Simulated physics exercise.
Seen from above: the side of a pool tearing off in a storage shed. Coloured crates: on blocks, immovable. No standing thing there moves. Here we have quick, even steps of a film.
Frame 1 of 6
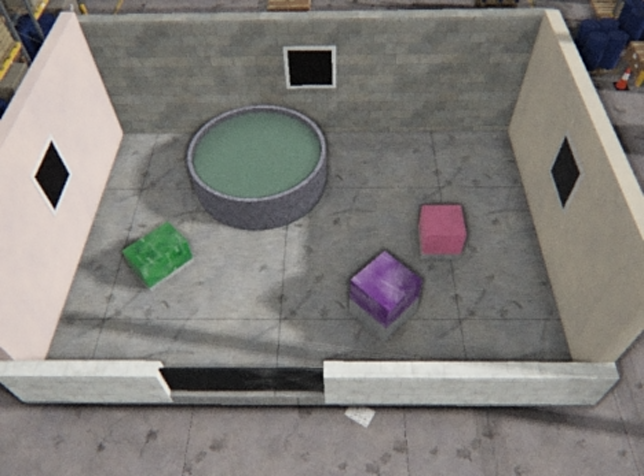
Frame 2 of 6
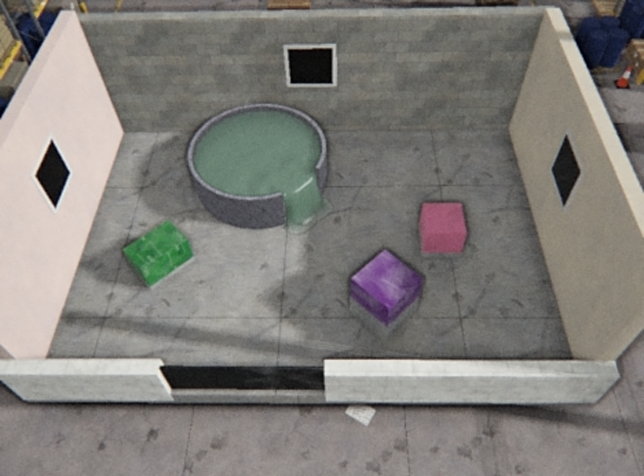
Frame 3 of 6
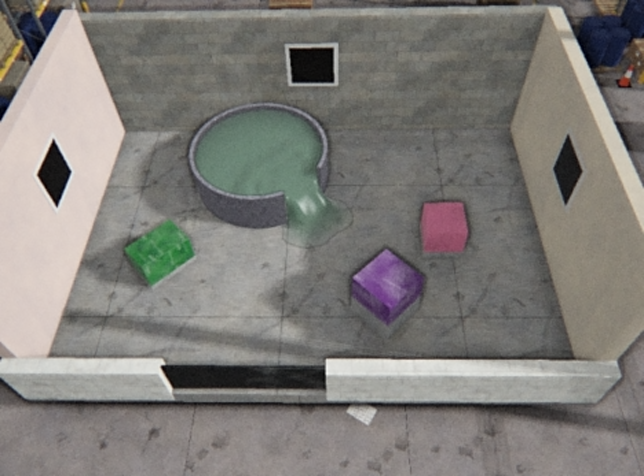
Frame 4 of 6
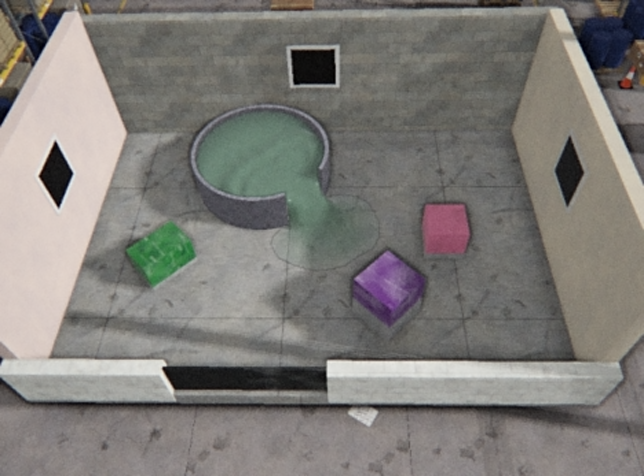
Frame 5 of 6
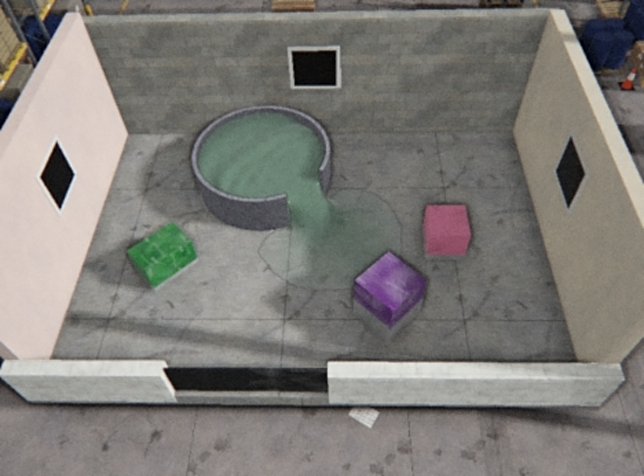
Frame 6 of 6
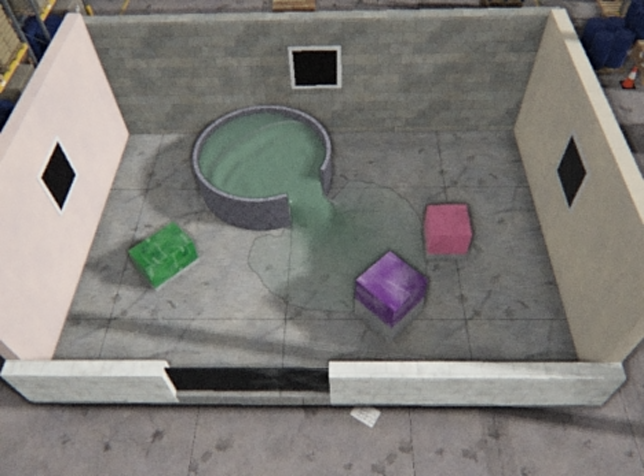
A walled storage shed with a grey concrete floor is seen from high above, its roof open. A round grey tank of greenish water stands left of centre near the back wall, with a green crate at left, a purple crate right of centre and a pink crate farther right. The tank's front right side opens and water pours out, spreading across the floor around the purple crate, while the crates stay still.
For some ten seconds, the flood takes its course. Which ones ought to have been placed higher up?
As I see it, the purple crate is protected by its plinth, the green crate is protected by its plinth, the pink crate is not protected by its plinth.
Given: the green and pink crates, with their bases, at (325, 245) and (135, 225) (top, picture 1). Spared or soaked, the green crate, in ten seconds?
Looking at it, the green crate is flooded.
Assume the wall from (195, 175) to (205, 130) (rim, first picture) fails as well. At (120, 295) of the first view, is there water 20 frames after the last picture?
At that spot: Swamped.
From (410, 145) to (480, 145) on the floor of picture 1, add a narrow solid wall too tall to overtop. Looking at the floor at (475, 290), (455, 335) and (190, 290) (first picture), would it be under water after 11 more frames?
Outcome by spot, in order - watered, watered, unwatered.
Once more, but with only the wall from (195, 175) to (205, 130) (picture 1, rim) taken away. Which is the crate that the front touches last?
The one in pink, by my reading.
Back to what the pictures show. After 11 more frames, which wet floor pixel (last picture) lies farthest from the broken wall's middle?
By then the tip should be at about (575, 383).
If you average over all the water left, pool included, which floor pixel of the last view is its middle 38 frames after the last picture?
At about (347, 239).
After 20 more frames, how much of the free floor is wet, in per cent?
It comes to 55 per cent.
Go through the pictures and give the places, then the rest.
In the first picture, still water in the round tank at (257, 153).
In the second picture, water pours out at (303, 203) and has run to (329, 205).
In the third picture, the front is at (346, 224), out from the gap at (304, 203).
In the fourth picture, water pours out at (306, 205) and has run to (371, 243).
In the fifth picture, water pours out at (307, 205) and has run to a hidden place.
In the sixth picture, water pours out at (308, 205) and has run to a hidden place.
A moment on, water covers 30 % of the floor; the purple crate water round its plinth, the green crate not reached, the pink crate water round its plinth.
Next, water covers 40 % of the floor; the purple crate water round its plinth, the green crate not reached, the pink crate water round its plinth.
Then, water covers 55 % of the floor; the purple crate water round its plinth, the green crate water round its plinth, the pink crate water round its plinth.
Later, water covers 75 % of the floor; the purple crate water round its plinth, the green crate water round its plinth, the pink crate water round its plinth.
In the end, water covers 100 % of the floor; the purple crate stayed above the water, the green crate stayed above the water, the pink crate was topped.
